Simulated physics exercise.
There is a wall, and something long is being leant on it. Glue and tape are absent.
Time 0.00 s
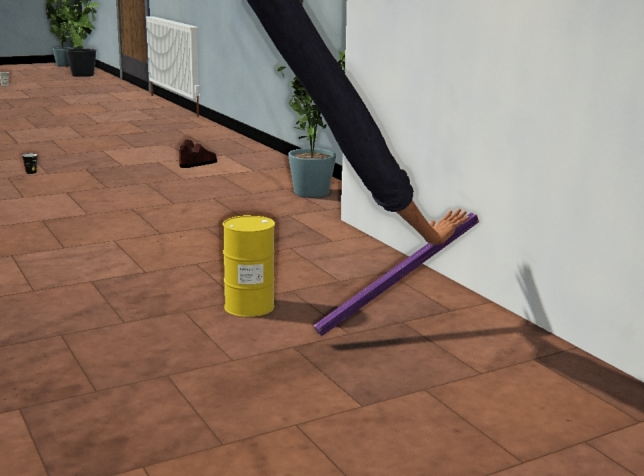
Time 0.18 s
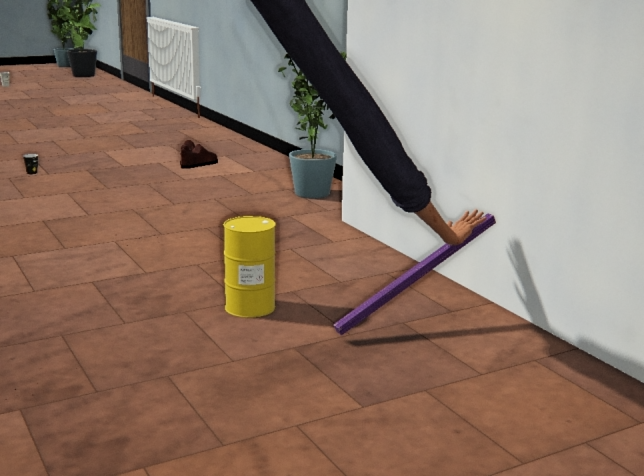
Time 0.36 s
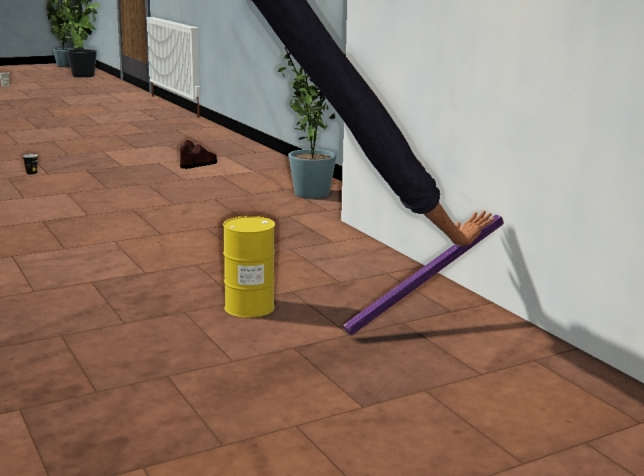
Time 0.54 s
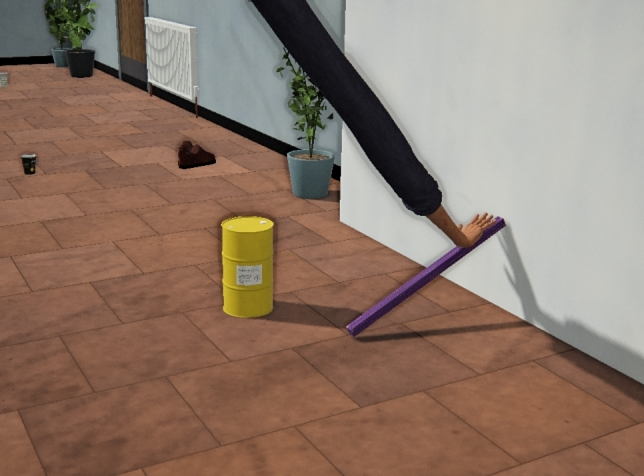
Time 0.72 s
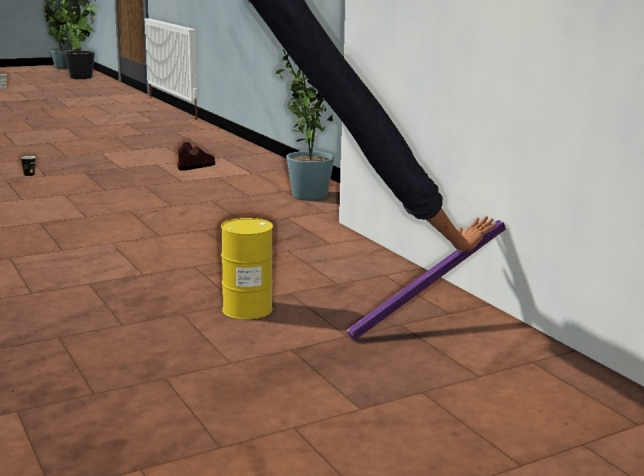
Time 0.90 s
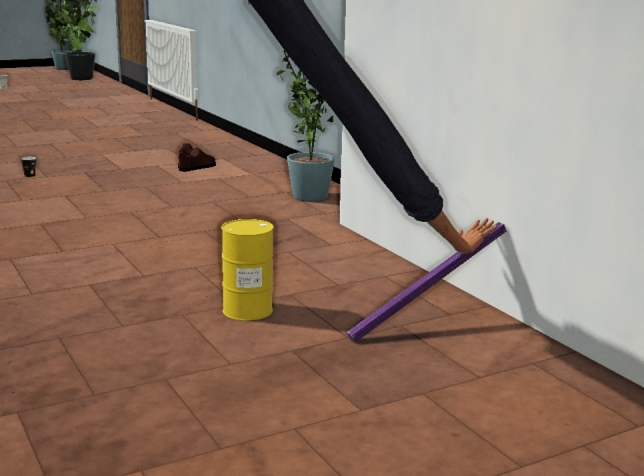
A dark-sleeved arm reaches down from the top into a room with terracotta floor tiles, seen from above at an angle that stays nearly still. Its hand rests on a slanted purple pole beside a white wall at right, with a yellow canister left of it and potted plants and a radiator behind. The hand moves the pole a short way right until it leans on the wall, still held.
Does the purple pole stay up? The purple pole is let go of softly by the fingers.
No.
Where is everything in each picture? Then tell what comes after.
Not yet at the wall; purple pole (399, 272); yellow canister (249, 266), in the first picture.
Not yet at the wall; purple pole (417, 272); yellow canister (250, 266), in the second picture.
Not yet at the wall; purple pole (426, 273); yellow canister (249, 266), in the third picture.
Not yet at the wall; purple pole (428, 275); yellow canister (248, 267), in the fourth picture.
Leant on the wall, still held; purple pole (429, 278); yellow canister (247, 268), in the fifth picture.
Leant on the wall, still held; purple pole (429, 280); yellow canister (248, 269), in the sixth picture.
After 1.20 s, purple pole sunk by 9° near (424, 295).
After 1.30 s, purple pole sunk by 25° near (420, 320).
After 1.40 s, purple pole sunk by 28° near (420, 315).
After 1.50 s, purple pole sunk by 26° near (419, 322).
In the end (2.3 s), moved from the start, purple pole; yellow canister unmoved. At the end, from the last picture's camera, purple pole near (419, 322). The pole gives way.
